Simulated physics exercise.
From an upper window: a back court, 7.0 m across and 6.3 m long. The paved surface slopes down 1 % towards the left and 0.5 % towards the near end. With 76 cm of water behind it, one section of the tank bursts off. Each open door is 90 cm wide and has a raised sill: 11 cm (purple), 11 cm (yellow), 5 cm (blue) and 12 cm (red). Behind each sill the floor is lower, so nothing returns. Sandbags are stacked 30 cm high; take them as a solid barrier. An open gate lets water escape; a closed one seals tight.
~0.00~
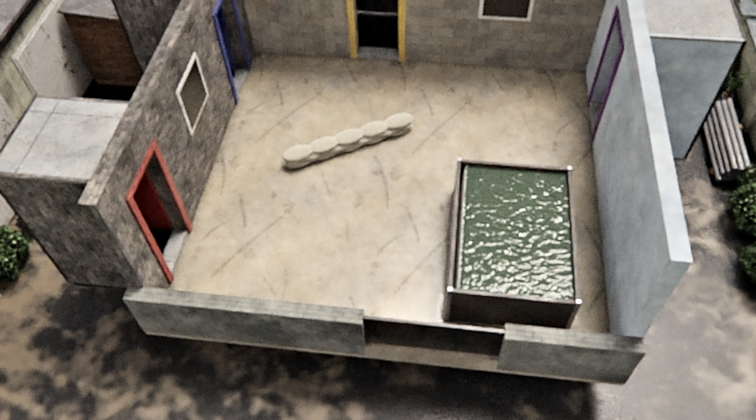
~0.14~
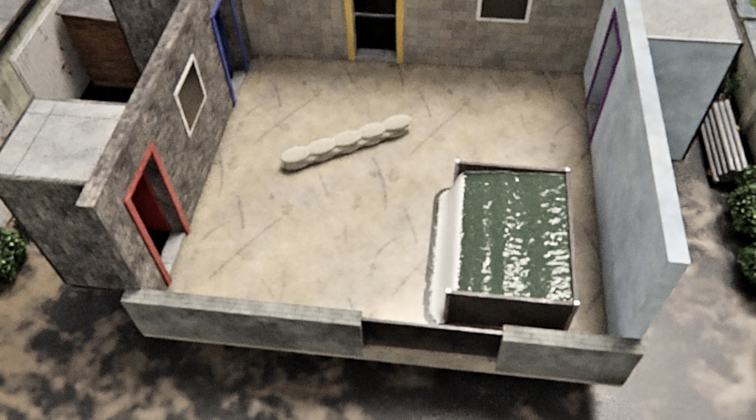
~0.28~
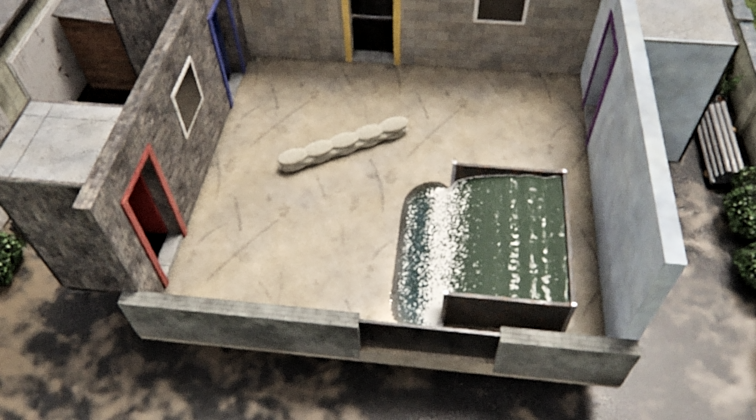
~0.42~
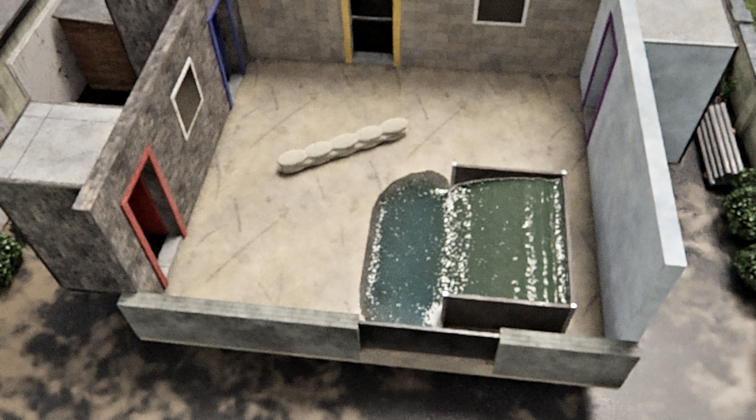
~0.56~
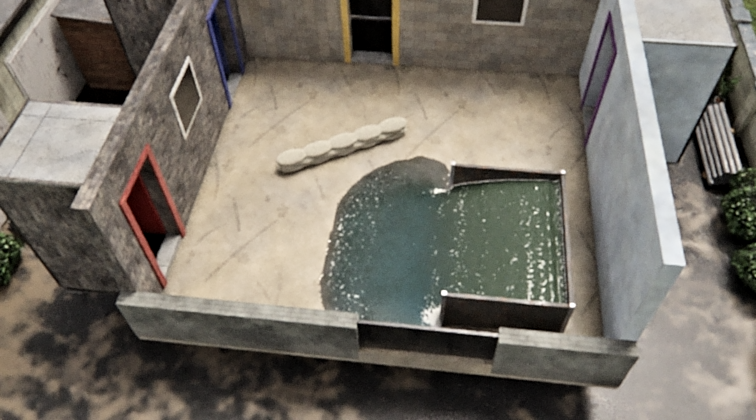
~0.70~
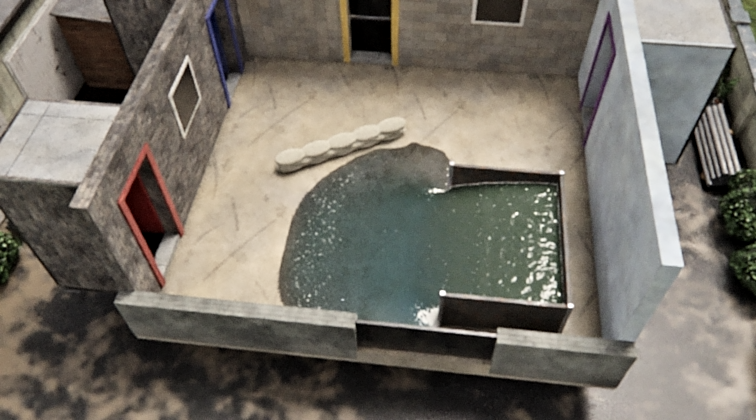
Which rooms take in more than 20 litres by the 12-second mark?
Within that time: At the purple door it does not reach the limit; at the yellow door it does not reach the limit; at the blue door it exceeds the limit; at the red door it passes the limit.
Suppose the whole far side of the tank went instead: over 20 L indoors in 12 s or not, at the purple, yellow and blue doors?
Against that limit: Purple past it, yellow above, blue over.
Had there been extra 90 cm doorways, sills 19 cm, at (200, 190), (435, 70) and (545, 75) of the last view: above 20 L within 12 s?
In that order: Over, not over, not over.
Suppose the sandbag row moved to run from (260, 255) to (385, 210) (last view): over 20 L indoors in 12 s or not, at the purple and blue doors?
Against that limit: Purple not over, blue above.
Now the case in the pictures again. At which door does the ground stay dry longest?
The purple one.
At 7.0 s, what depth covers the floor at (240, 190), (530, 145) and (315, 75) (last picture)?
Roughly 11, 1 and 11 cm, in turn.
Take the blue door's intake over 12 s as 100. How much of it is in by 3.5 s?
Some 0 per cent by then.
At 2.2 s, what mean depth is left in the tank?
About 18 cm.
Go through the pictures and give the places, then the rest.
In the first picture, still water, 76 cm deep, in the tank at (513, 228).
In the second picture, water pours out at (452, 244) and has run 1.3 m, to a hidden place; typically 10 cm deep outside, 76 cm at the tank's back.
In the third picture, the front is at a hidden place, 1.5 m from the gap at (450, 246); 1.9 m2 of floor is under water; 75 cm left at the back of the tank.
In the fourth picture, water pours out at (449, 249) and has run 1.8 m, to a hidden place; typically 12 cm deep outside, 66 cm at the tank's back.
In the fifth picture, water pours out at (448, 249) and has run 2.2 m, to a hidden place; typically 10 cm deep outside, 65 cm at the tank's back.
In the sixth picture, water pours out at (447, 249) and has run 2.7 m, to (285, 288); typically 9 cm deep outside, 62 cm at the tank's back.
After 1.4 s water covers 40 % of the floor and is deepest (38 cm) near (186, 224); purple door not reached, yellow door not reached, blue door not reached, red door 19 cm at the sill, 11 L in.
After 2.2 s water covers 45 % of the floor and is deepest (50 cm) near (163, 317); purple door not reached, yellow door not reached, blue door not reached, red door 44 cm at the sill, 143 L in.
After 3.5 s water covers 60 % of the floor and is deepest (34 cm) near (152, 316); purple door not reached, yellow door not reached, blue door 5 cm at the sill, 0 L in, red door 32 cm at the sill, 400 L in.
After 7.0 s water covers 80 % of the floor and is deepest (16 cm) near (242, 73); purple door not reached, yellow door 7 cm at the sill, 0 L in, blue door 9 cm at the sill, 11 L in, red door 11 cm at the sill, 518 L in.
After 12.0 s water covers 95 % of the floor and is deepest (10 cm) near (596, 339); purple door 6 cm at the sill, 1 L in, yellow door 4 cm at the sill, 0 L in, blue door 8 cm at the sill, 59 L in, red door 9 cm at the sill, 518 L in.
